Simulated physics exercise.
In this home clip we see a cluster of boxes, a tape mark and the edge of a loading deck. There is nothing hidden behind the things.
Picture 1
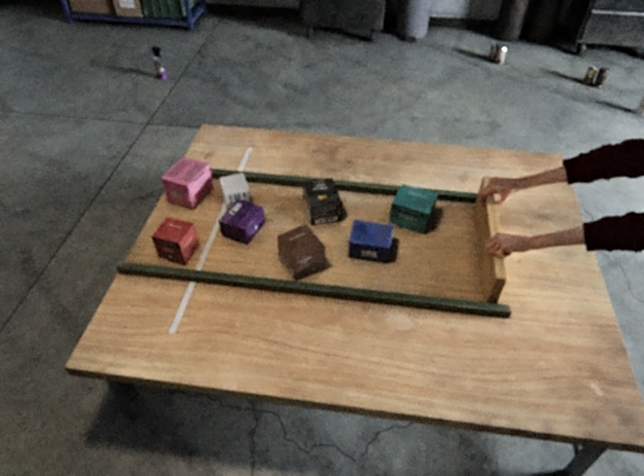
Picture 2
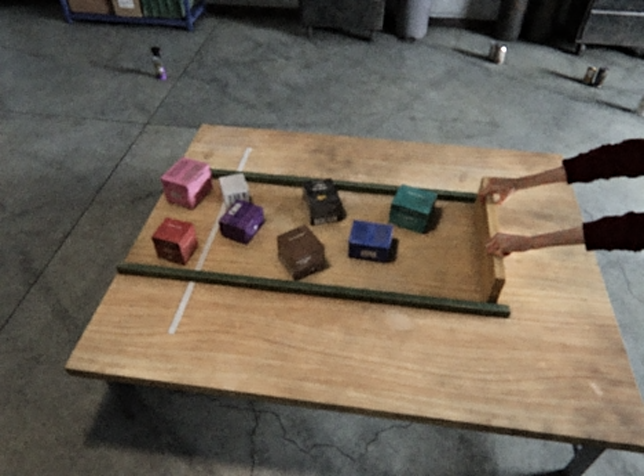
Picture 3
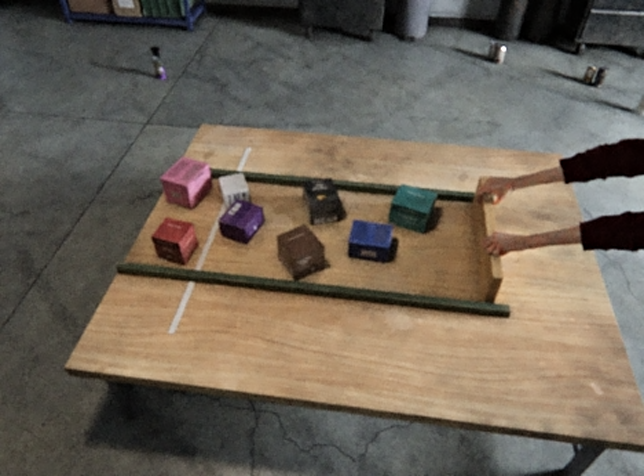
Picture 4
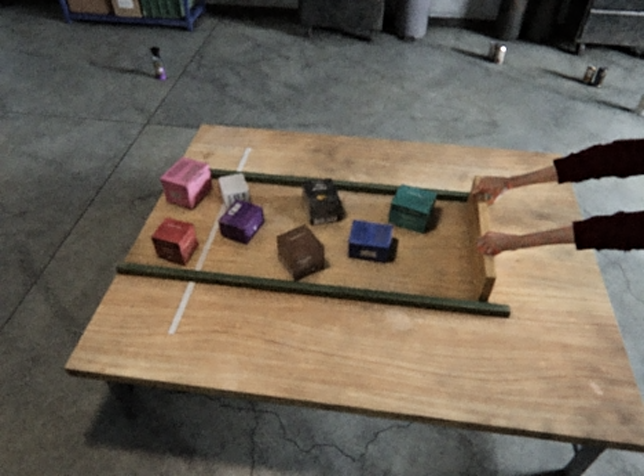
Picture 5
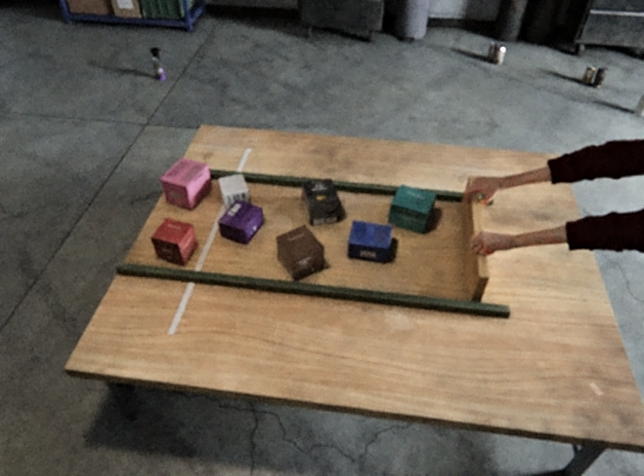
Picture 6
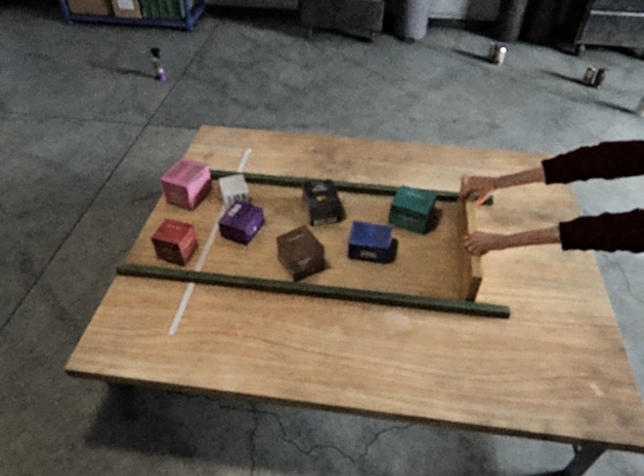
A wooden table stands on a grey concrete floor, seen from above at an angle by a still camera. Between two dark green rails lie pink and red boxes at the left, white and purple ones by a pale tape line, black and brown ones mid-table, then blue and green ones. At the right, two dark-sleeved arms slide an upright plank slowly leftward a short way, while the boxes stay still.
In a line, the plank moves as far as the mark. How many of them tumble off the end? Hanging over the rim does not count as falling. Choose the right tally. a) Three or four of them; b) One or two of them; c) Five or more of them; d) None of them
b.
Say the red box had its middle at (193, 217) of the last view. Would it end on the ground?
Put there, it simply leaves the top.
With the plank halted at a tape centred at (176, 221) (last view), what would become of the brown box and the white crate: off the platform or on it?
Outcome - brown box: It stays where it is; white crate: It does not stay.
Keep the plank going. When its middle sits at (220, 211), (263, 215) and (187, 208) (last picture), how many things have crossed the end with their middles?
That makes 2, 0, 5.
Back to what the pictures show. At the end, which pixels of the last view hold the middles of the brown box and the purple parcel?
In the last picture the brown box sits at (181, 251) while the purple parcel sits at (162, 216).
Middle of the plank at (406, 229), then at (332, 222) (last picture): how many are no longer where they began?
1 by the first point, 4 by the second.
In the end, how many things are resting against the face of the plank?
The count in contact is 3.
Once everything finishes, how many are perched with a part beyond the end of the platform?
It totals 0.
Soon after, none off yet; pink tote at rest near (188, 184); red box at rest near (175, 242); white crate at rest near (234, 193).
After that, none off yet; pink tote displaced a little near (166, 183); red box at rest near (175, 242); white crate displaced about its own width near (195, 186).
In the end, the number that fall off is one or two; gone, white crate and pink tote.
